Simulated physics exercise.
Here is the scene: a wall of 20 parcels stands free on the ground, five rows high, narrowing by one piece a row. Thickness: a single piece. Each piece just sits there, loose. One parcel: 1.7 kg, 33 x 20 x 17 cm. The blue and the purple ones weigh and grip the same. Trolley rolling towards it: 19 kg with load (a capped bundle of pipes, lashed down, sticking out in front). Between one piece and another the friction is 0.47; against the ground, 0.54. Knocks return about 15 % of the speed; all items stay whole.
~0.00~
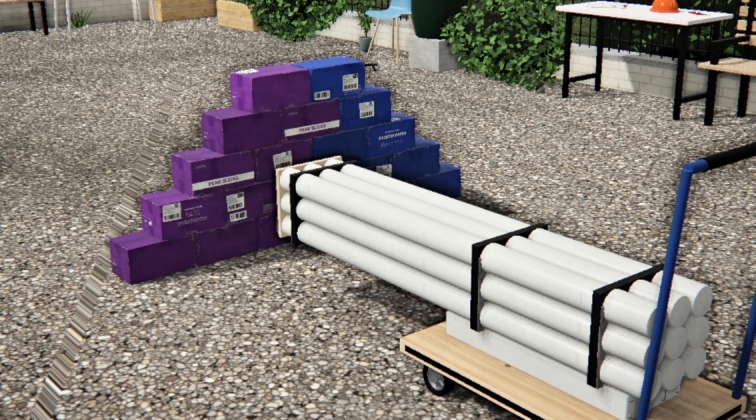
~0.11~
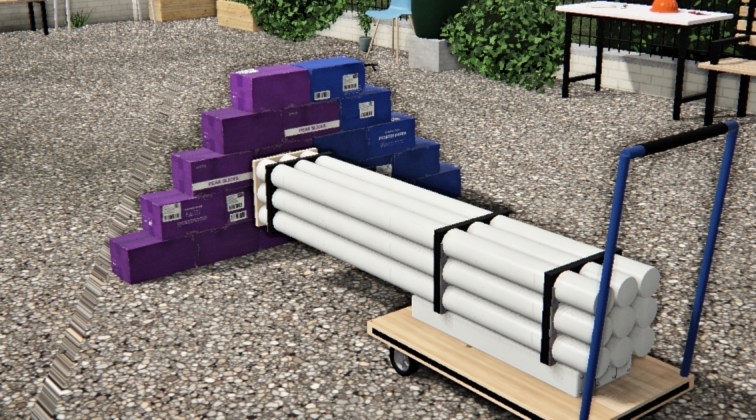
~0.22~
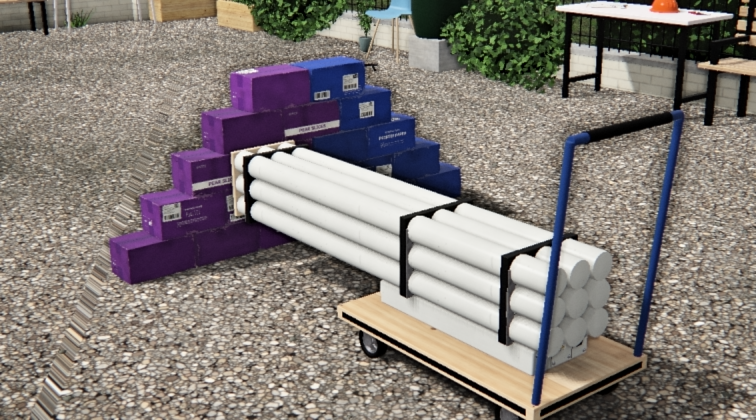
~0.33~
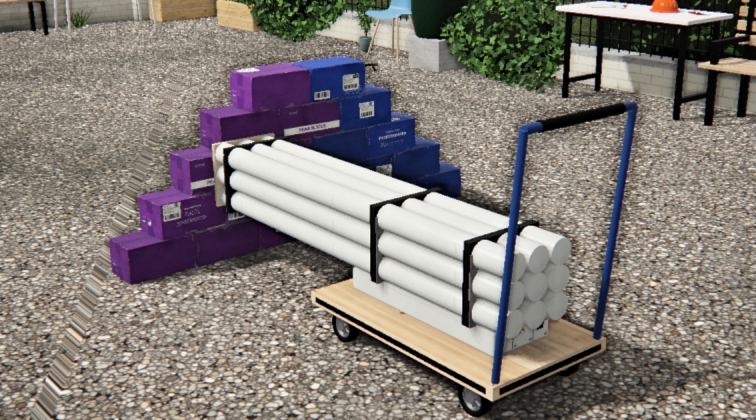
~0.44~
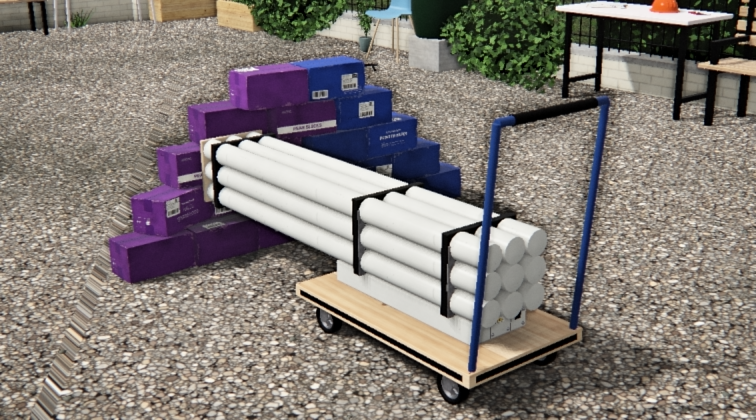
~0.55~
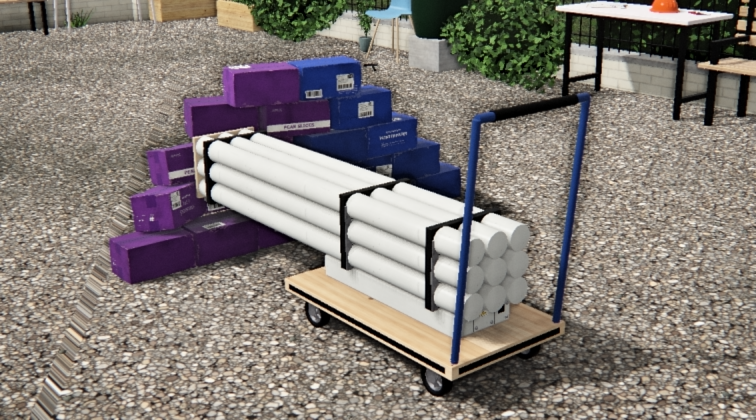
On a gravel yard, a flat trolley carrying a strapped bundle of white pipes rolls leftward toward a stepped wall of purple and blue boxes. The pipes' front end meets the wall and pushes in, shoving several purple boxes to the left, and the top boxes shift slightly too.
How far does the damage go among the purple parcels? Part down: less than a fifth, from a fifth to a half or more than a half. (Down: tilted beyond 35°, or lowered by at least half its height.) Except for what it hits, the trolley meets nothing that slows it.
Above a half.
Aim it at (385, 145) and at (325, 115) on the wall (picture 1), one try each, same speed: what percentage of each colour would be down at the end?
You'd get purple at 20 followed by 50, and blue at 70 followed by 30 percent.
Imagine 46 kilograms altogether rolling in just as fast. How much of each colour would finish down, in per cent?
In that case purple comes to 60 and blue to 10 percent.
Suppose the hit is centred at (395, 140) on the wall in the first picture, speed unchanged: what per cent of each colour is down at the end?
In that case purple 20, blue 70 per cent.
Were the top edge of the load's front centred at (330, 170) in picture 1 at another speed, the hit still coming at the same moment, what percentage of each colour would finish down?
Result - purple: 60%; blue: 10%.
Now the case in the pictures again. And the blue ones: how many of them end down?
Down at the finish, blue: 1.
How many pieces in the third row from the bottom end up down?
2 from that row.
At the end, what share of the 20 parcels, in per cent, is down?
40 per cent.
By 0.78 s, load 32 cm past the wall's line, still rolling; 4 of the 11 purple parcels down (4 of 20 in all colours); top purple parcel tilted 21°; top blue parcel tilted 18°.
By 1.22 s, load 50 cm past the wall's line, still rolling; 7 of the 11 purple parcels down (8 of 20 in all colours); top purple parcel tilted 14°, 52 cm lower; top blue parcel tilted 65°, 40 cm lower.
When it is over (2.4 s), load 80 cm past the wall's line, still rolling; 7 of the 11 purple parcels down (8 of 20 in all colours); top purple parcel upside down; top blue parcel on its side. That is 64 per cent. In pixels of the last frame, middles, top purple parcel near (163, 152), top blue parcel near (334, 167).
